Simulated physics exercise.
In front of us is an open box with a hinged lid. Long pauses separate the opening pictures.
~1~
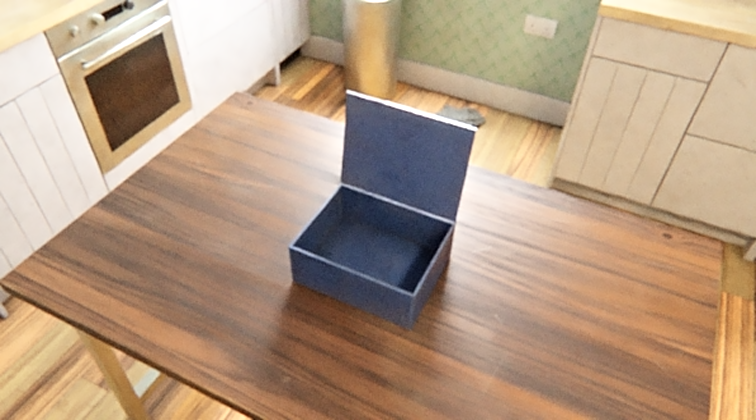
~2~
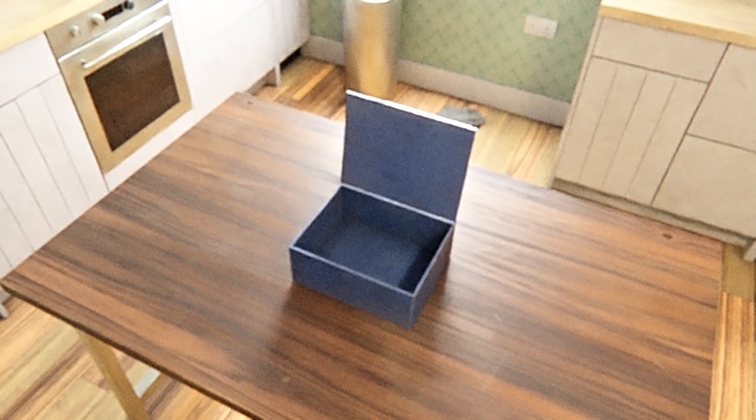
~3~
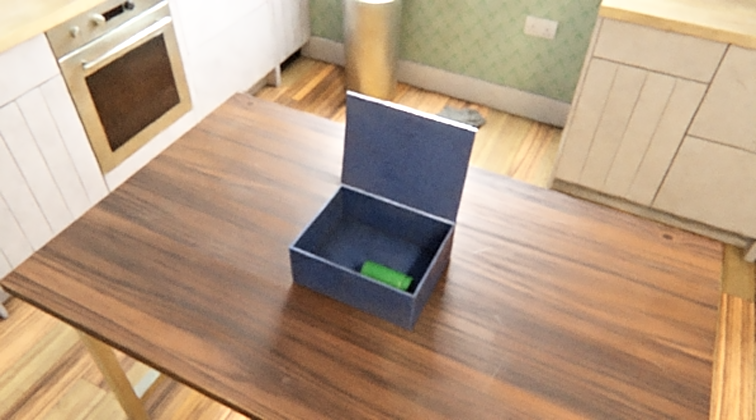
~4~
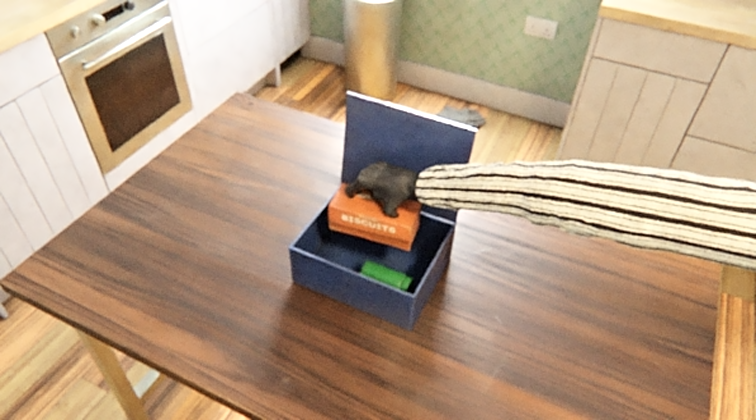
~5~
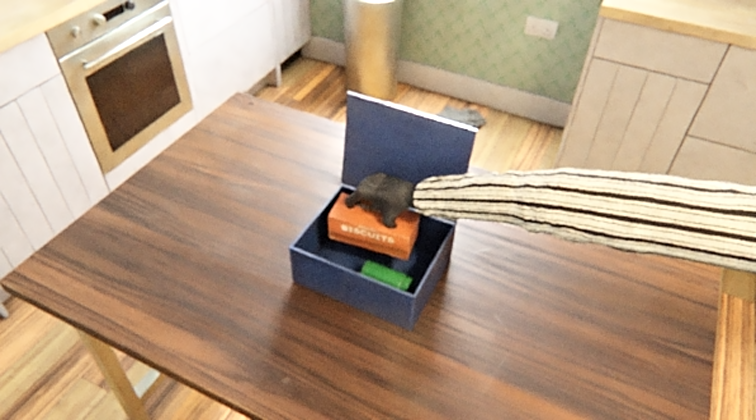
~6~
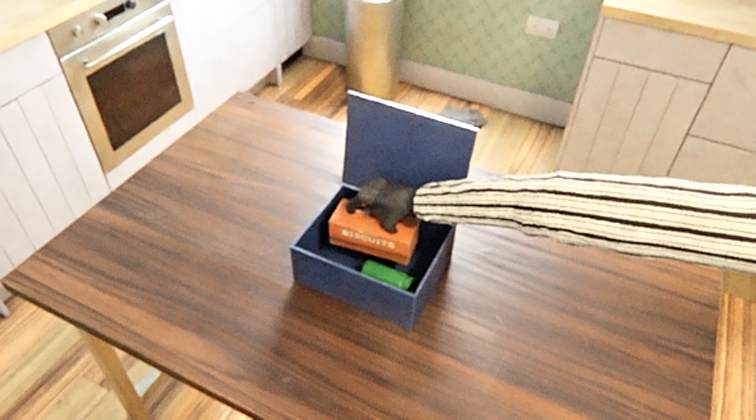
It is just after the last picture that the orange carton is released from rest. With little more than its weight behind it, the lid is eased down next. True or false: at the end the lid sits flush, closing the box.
True.
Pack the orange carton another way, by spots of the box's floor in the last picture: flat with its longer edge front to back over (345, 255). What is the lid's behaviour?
Once it's packed that way, the lid settles all the way.
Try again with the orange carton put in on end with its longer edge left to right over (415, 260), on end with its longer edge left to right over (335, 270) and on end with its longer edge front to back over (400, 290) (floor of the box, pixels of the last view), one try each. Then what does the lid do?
First try: The lid remains open; second try: It remains open; third try: It remains open.
Then, 1.20 s on from there, lid starting down; orange carton shifted a little near (372, 249); green shaker shifted about its own width.
Then, 1.80 s on from there, lid 33° above the rim; orange carton shifted a little near (372, 249); green shaker shifted about its own width.
In the end, lid shut; moved from the start, orange carton; green shaker unmoved. At the end, from the last picture's camera, orange carton near (372, 249).
